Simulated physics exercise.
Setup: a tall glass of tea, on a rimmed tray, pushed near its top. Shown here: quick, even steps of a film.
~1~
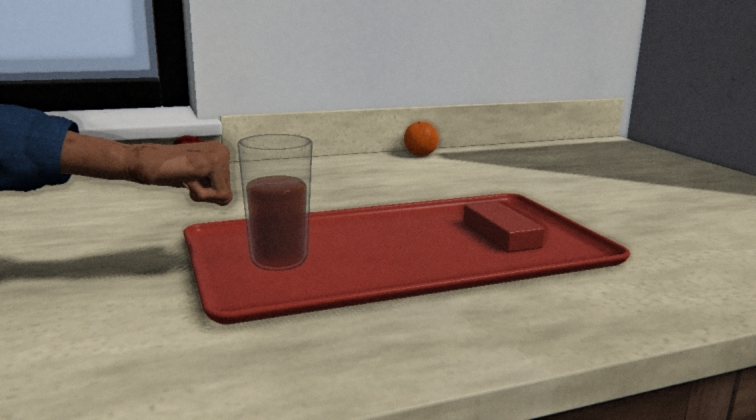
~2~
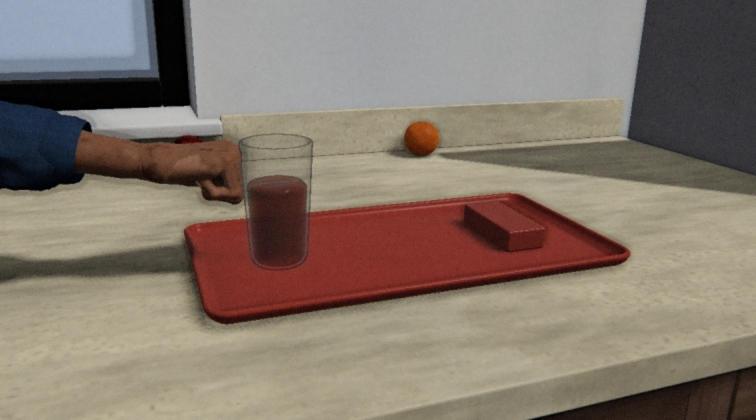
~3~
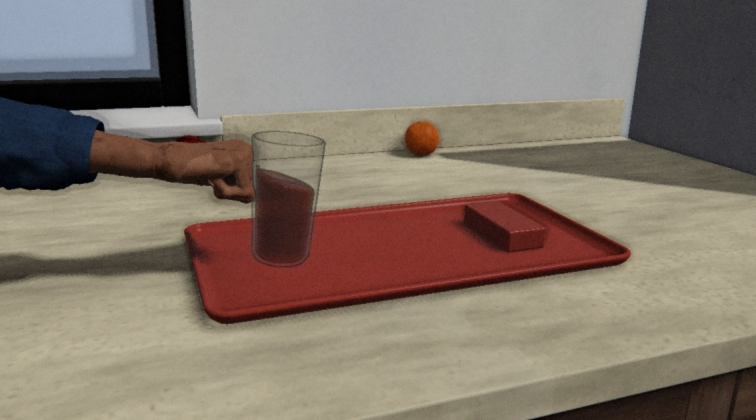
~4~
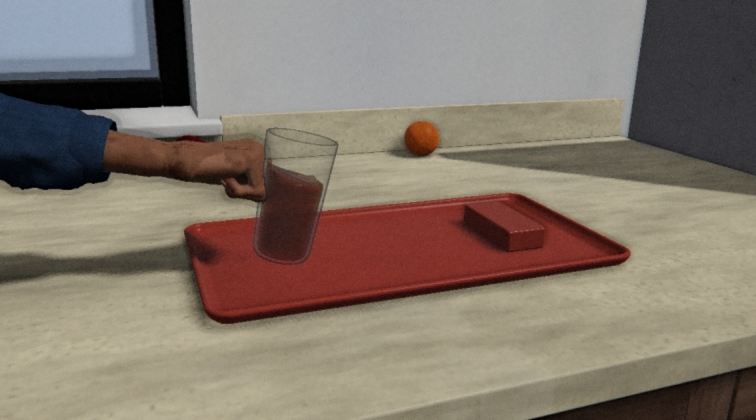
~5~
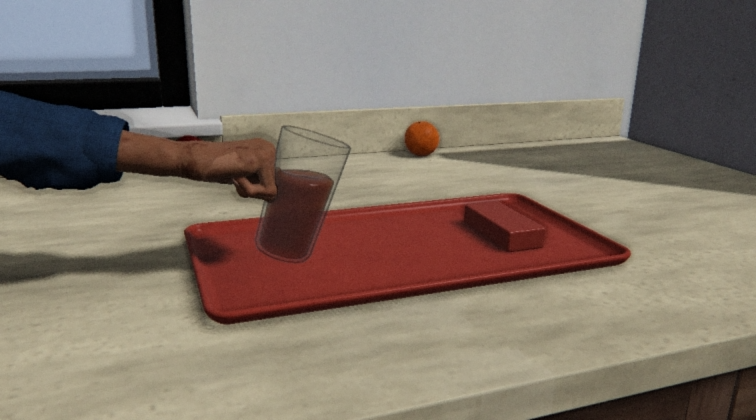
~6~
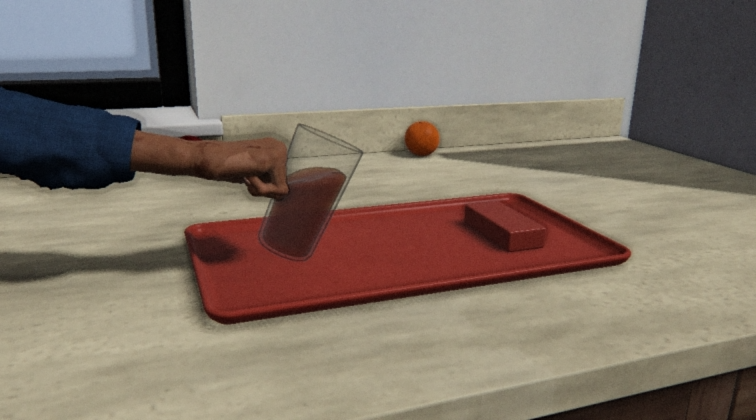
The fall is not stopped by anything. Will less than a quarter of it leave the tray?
Yes, less than a quarter ends up off the tray.
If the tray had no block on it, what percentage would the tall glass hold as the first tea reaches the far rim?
Roughly 55 %, give or take.
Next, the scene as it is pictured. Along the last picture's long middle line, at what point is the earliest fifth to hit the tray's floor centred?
(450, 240).
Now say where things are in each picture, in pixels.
The first frame shows tilt 0°; right rim (309, 142); surface from (246, 185) to (304, 180); the tray's far rim is at (568, 221); a block is fixed to the tray further along.
The second frame shows tilt 0°; right rim (310, 141); surface from (246, 184) to (304, 180).
The third frame shows tilt 6°; right rim (322, 142); surface from (255, 166) to (312, 184).
The fourth frame shows tilt 12°; right rim (334, 144); surface from (266, 159) to (321, 179).
The fifth frame shows tilt 18°; right rim (347, 147); surface from (275, 168) to (332, 175).
The sixth frame shows tilt 25°; right rim (359, 152); surface from (278, 189) to (344, 169).
A moment on, the tall glass is falling and 100 per cent is in the glass, 0 on the tray and 0 above or beyond its rim.
Next, the tall glass lies on its side and 85 per cent is in the glass, 2 on the tray and 13 above or beyond its rim.
Then the tall glass lies on its side and 50 per cent is in the glass, 30 on the tray and 21 above or beyond its rim.
Later the tall glass lies on its side and 27 per cent is in the glass, 60 on the tray and 13 above or beyond its rim.
In the end 88 per cent is held by tray and glass, 12 is off the tray.
